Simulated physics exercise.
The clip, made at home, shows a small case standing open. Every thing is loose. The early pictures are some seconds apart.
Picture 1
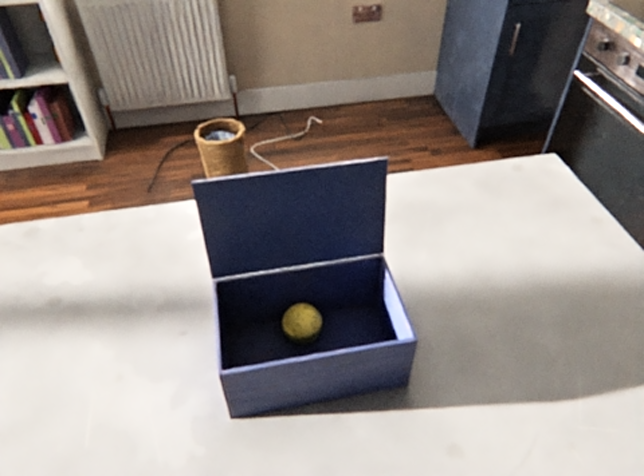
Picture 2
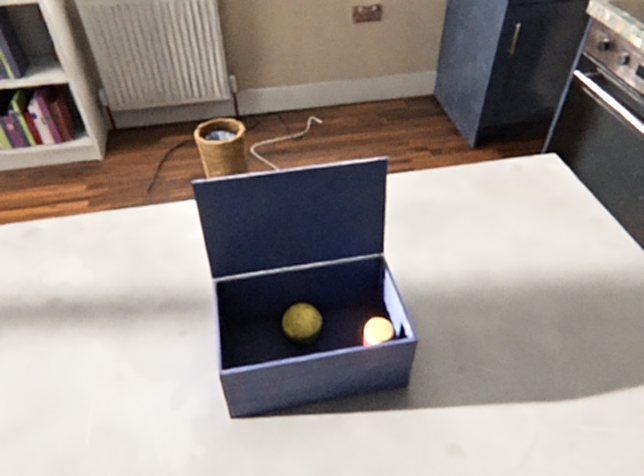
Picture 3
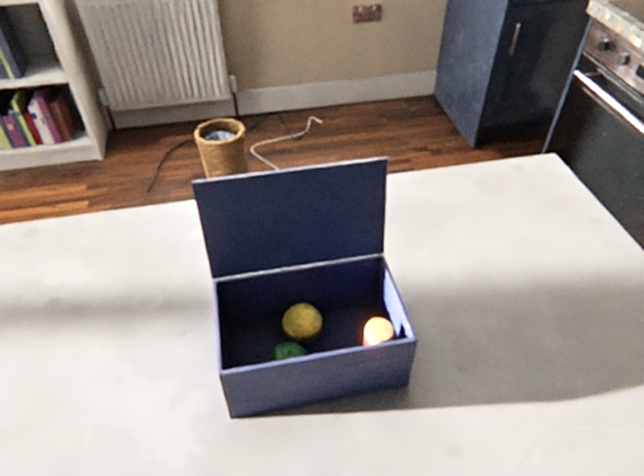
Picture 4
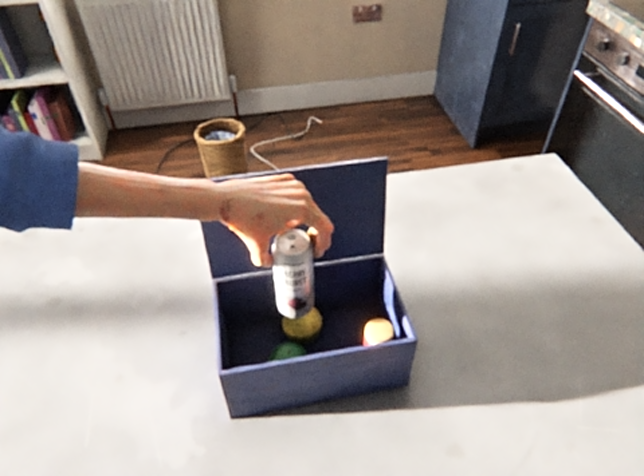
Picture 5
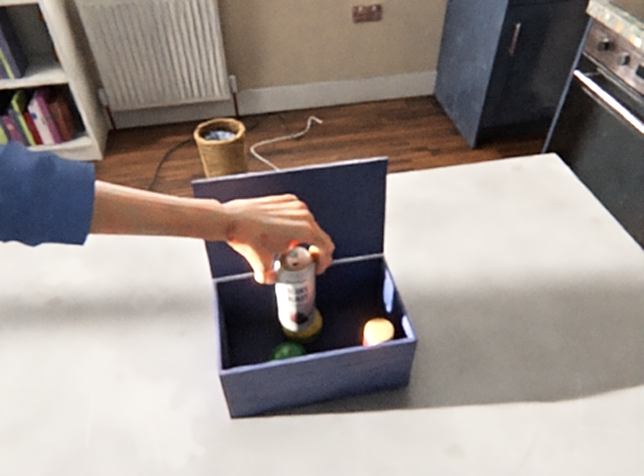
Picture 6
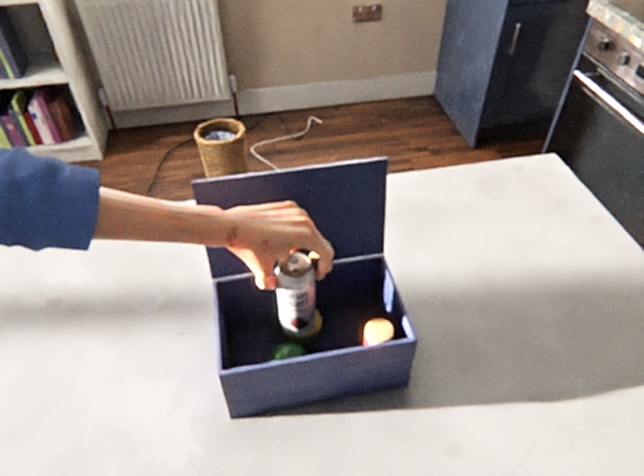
A small dark blue box stands open on a pale tabletop, seen from above by a still camera, with a radiator, bookshelf, woven basket and blue cabinet beyond. A yellow ball sits inside, then a bright orange ball appears at the right and a green one at the front. A blue-sleeved arm reaches in from the left, lowering a white can over the yellow ball.
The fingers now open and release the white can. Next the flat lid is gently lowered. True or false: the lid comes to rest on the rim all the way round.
True.
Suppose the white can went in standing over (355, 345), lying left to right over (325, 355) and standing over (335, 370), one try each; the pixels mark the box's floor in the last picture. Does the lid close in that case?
Lid, in order: Held open, fully down, held open.
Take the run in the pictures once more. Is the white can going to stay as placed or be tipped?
At the finish the white can goes crooked.
Then, 1.00 s later than the last frame, lid starting down; white can on its side near (273, 354); green apple moved a little; yellow ball moved a little.
Then, 1.70 s later than the last frame, lid 43° above the rim; white can on its side near (274, 358); green apple moved about its own width; yellow ball moved a little.
When it is over, lid shut; lying over in the box, white can; moved from the start, green apple and yellow ball; red shaker as before. End places, in pixels of the last picture, white can near (274, 358).
